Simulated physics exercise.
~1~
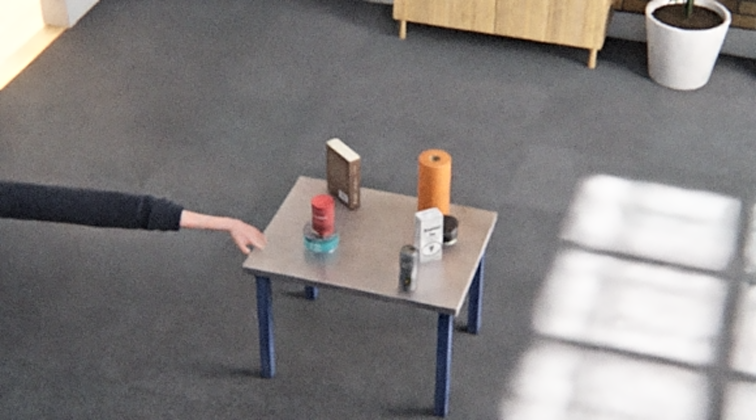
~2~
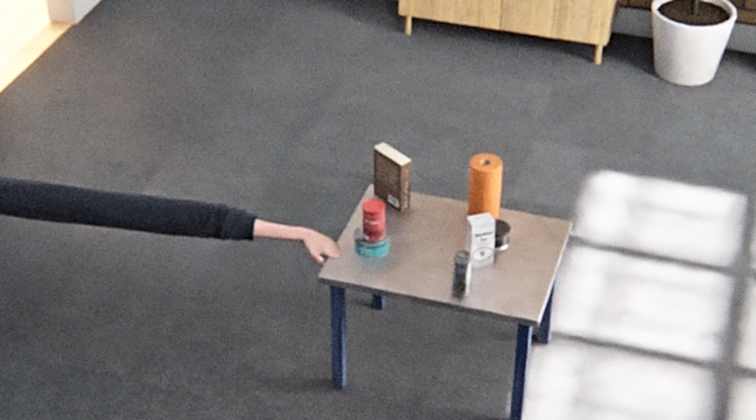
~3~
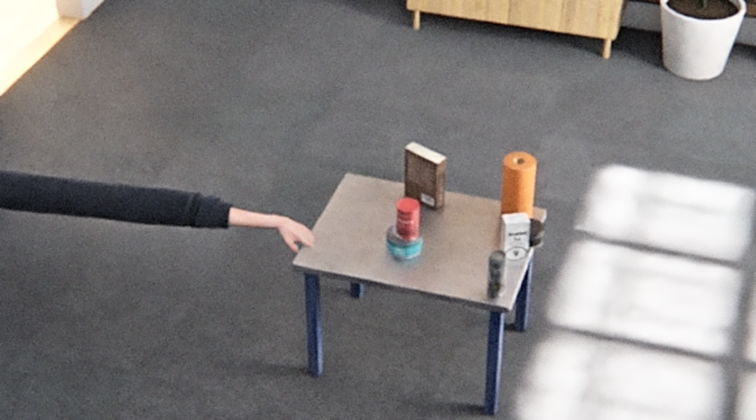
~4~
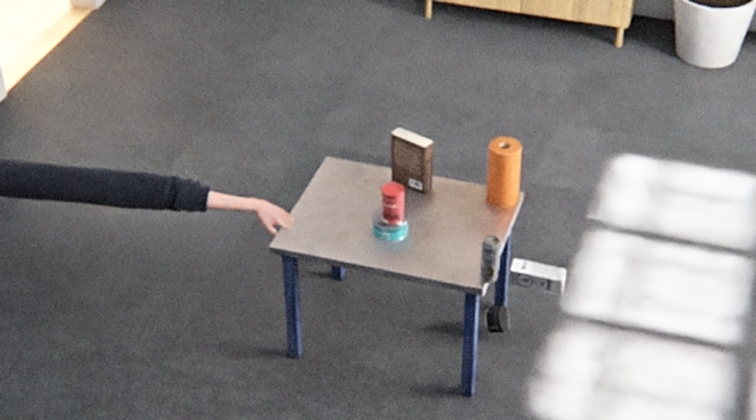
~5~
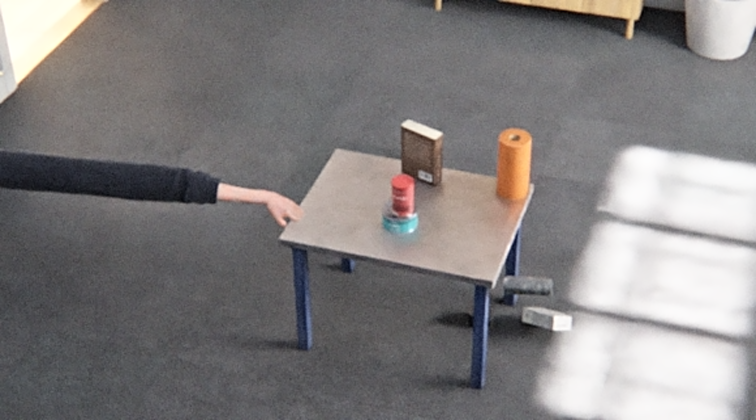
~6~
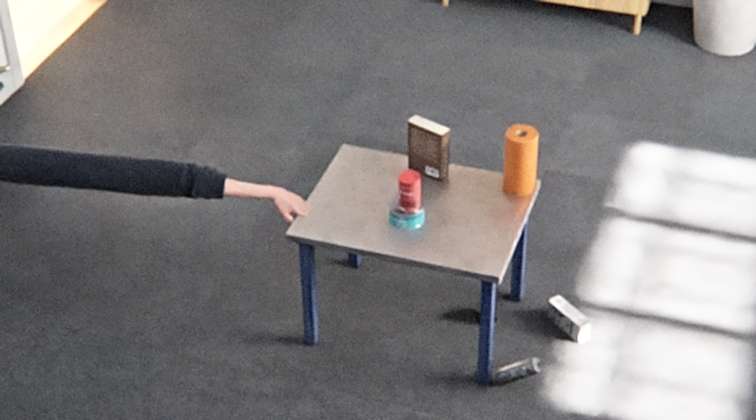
The clip shows a hand shoving a small table to the right and then jerking it back left, sending a white carton, grey can and black tub off onto the floor, while the red tin, turquoise tub, orange roll and brown book stay standing on top.
